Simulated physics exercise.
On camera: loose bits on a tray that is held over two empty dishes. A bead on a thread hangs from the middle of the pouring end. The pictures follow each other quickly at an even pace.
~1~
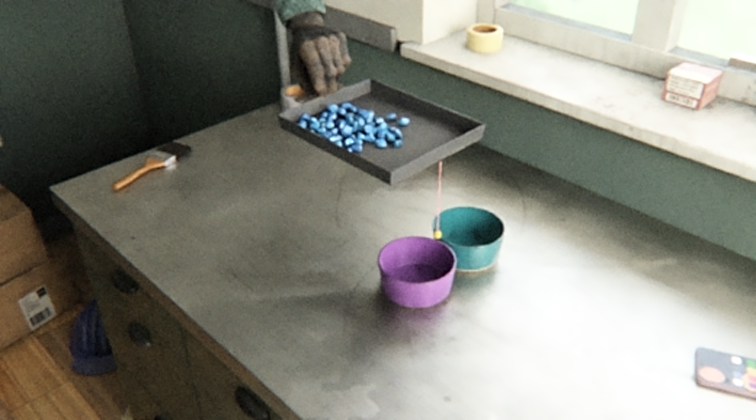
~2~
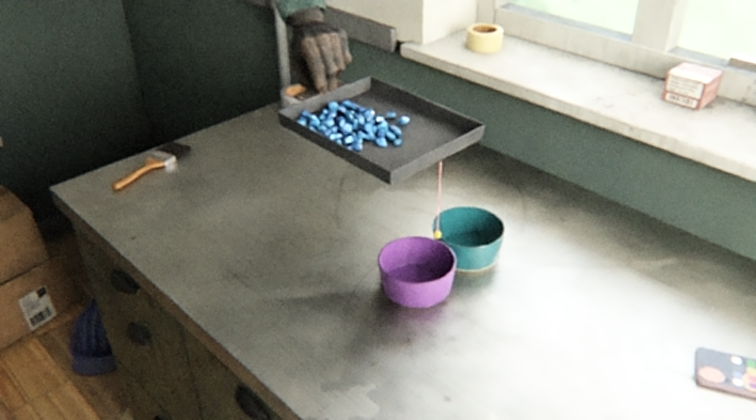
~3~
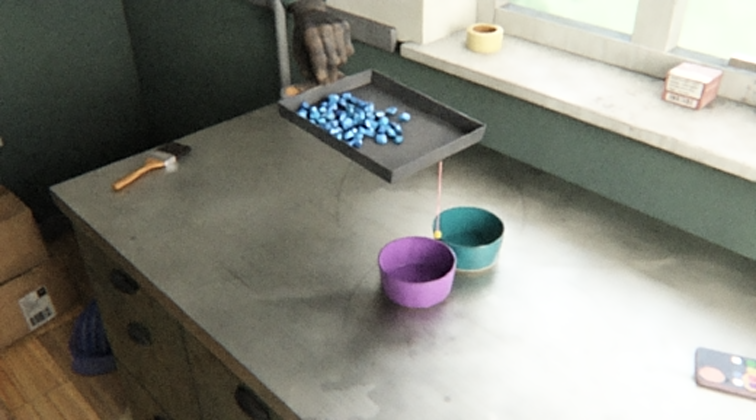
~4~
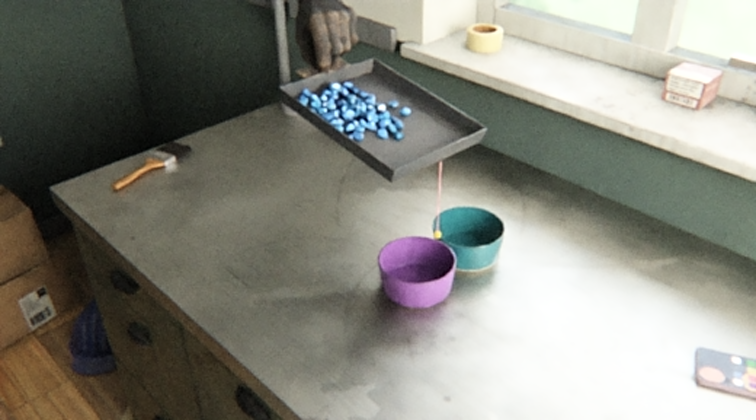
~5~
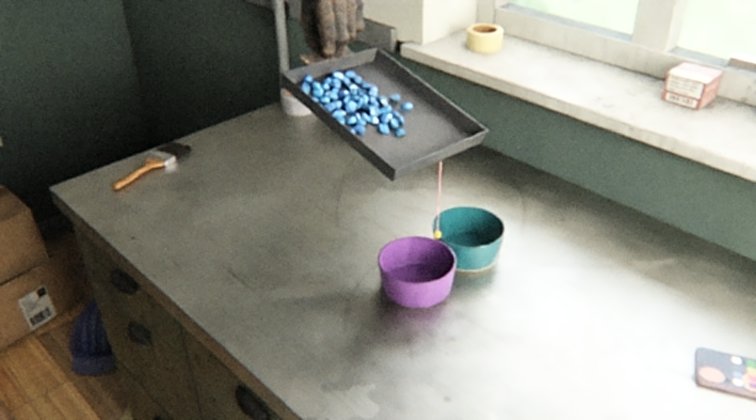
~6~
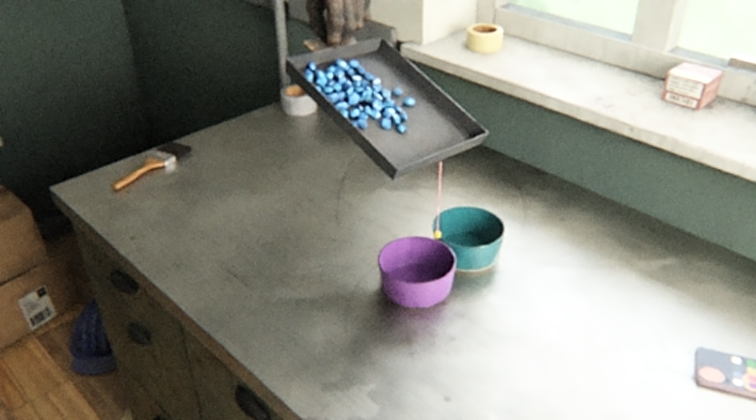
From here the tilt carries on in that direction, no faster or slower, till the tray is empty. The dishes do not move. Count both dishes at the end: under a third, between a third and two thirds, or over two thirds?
In the dishes lies from one third to two thirds of it.
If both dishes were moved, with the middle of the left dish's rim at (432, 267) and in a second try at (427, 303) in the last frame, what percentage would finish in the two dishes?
The first gives 70 %, the second 40 %.
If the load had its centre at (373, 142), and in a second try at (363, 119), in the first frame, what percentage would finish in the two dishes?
Roughly 50 per cent, and 50 per cent.
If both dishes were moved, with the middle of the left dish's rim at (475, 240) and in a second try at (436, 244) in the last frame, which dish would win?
One: Left. Two: Right.
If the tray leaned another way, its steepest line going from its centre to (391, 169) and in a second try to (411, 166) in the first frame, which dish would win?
One: The left-hand dish. Two: The left dish.
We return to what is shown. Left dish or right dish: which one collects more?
That is right.
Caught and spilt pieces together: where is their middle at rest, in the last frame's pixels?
Roughly at (486, 264).
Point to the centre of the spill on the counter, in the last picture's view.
Near (536, 295).
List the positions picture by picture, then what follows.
In the first frame, corners of the pouring end near (391, 170) and (482, 124), level; middle of the load near (352, 126), aquarium stones; left dish near (445, 287); right dish near (496, 252); bead on its thread near (437, 235).
In the second frame, corners of the pouring end near (391, 170) and (483, 125), level; middle of the load near (352, 124).
In the third frame, corners of the pouring end near (392, 169) and (483, 126), tipped barely, lowest at the right corner; middle of the load near (352, 118).
In the fourth frame, corners of the pouring end near (394, 169) and (485, 128), tipped a little, lowest at the right corner; middle of the load near (353, 110).
In the fifth frame, corners of the pouring end near (396, 168) and (485, 130), tipped clearly, lowest at the right corner; middle of the load near (355, 101).
In the sixth frame, corners of the pouring end near (398, 167) and (486, 132), tipped clearly, lowest at the right corner; middle of the load near (358, 93); left dish near (445, 287); right dish near (496, 252).
Shortly afterwards, tray tipped steeply; the whole lot on the tray.
Next, tray tipped past a quarter turn; near a third on the tray; a little in the right dish; near a third outside both; a little in the air.
Some moments later, tray tipped past a quarter turn; near half in the right dish; near half outside both; only a few in the air.
In the end, tray tipped past a quarter turn; none at all in the left dish; near half in the right dish; near half outside both.
